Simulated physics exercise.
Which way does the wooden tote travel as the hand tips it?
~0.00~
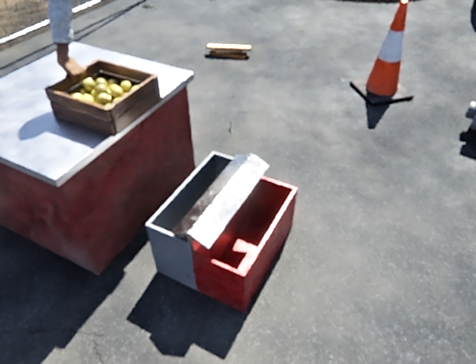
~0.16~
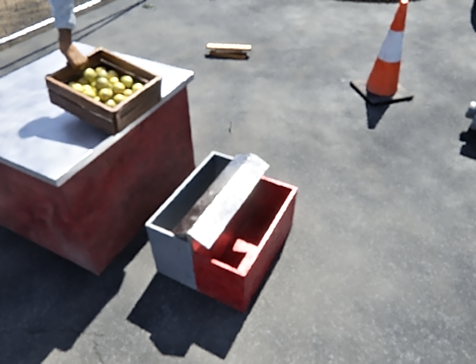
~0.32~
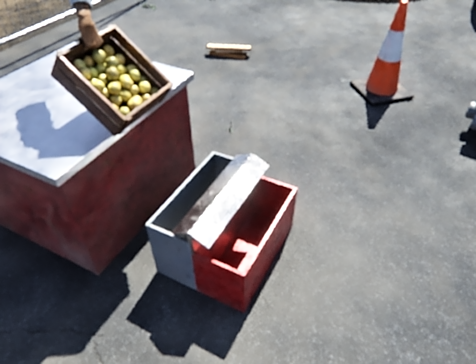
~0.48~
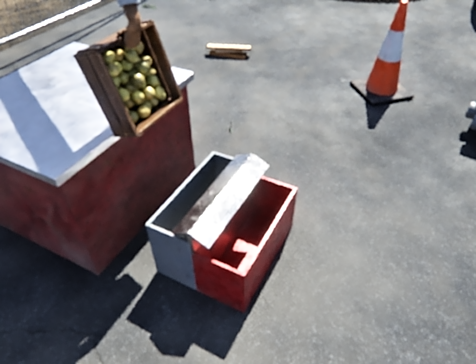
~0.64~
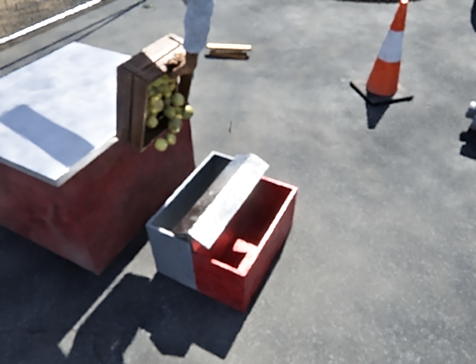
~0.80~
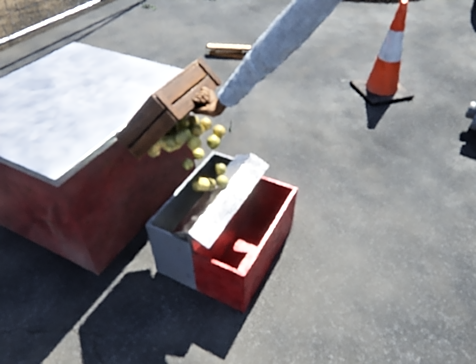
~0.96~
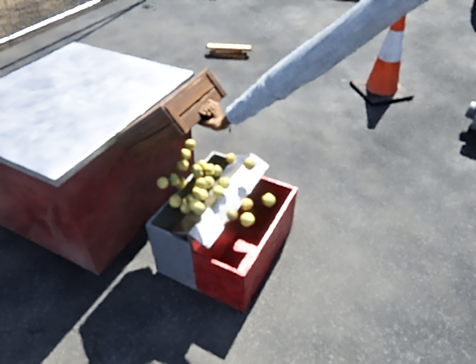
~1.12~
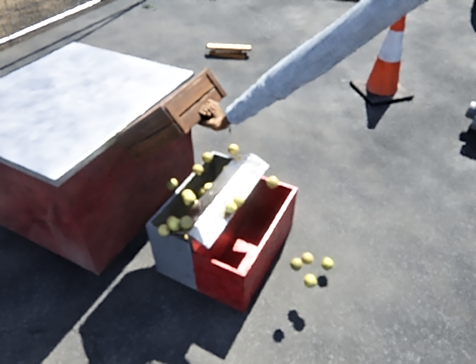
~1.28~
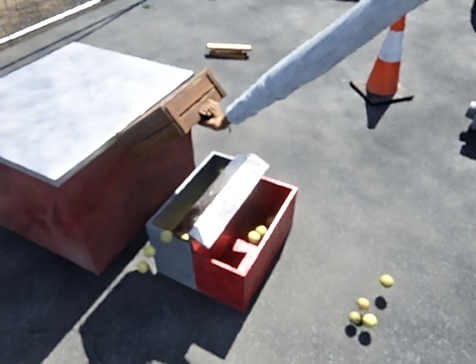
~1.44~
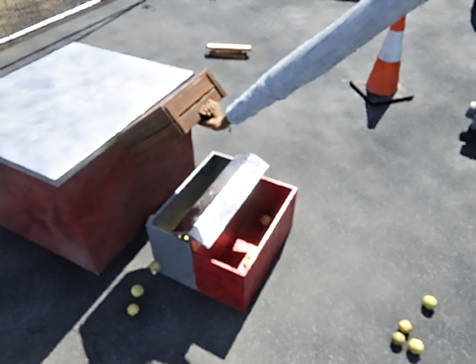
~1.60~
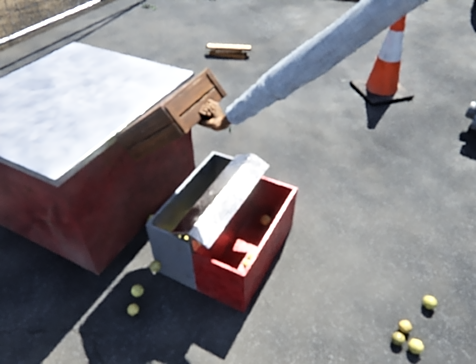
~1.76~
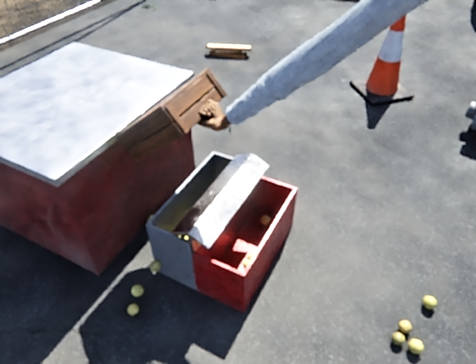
It moves to the right, from the top of the bench out past its edge.
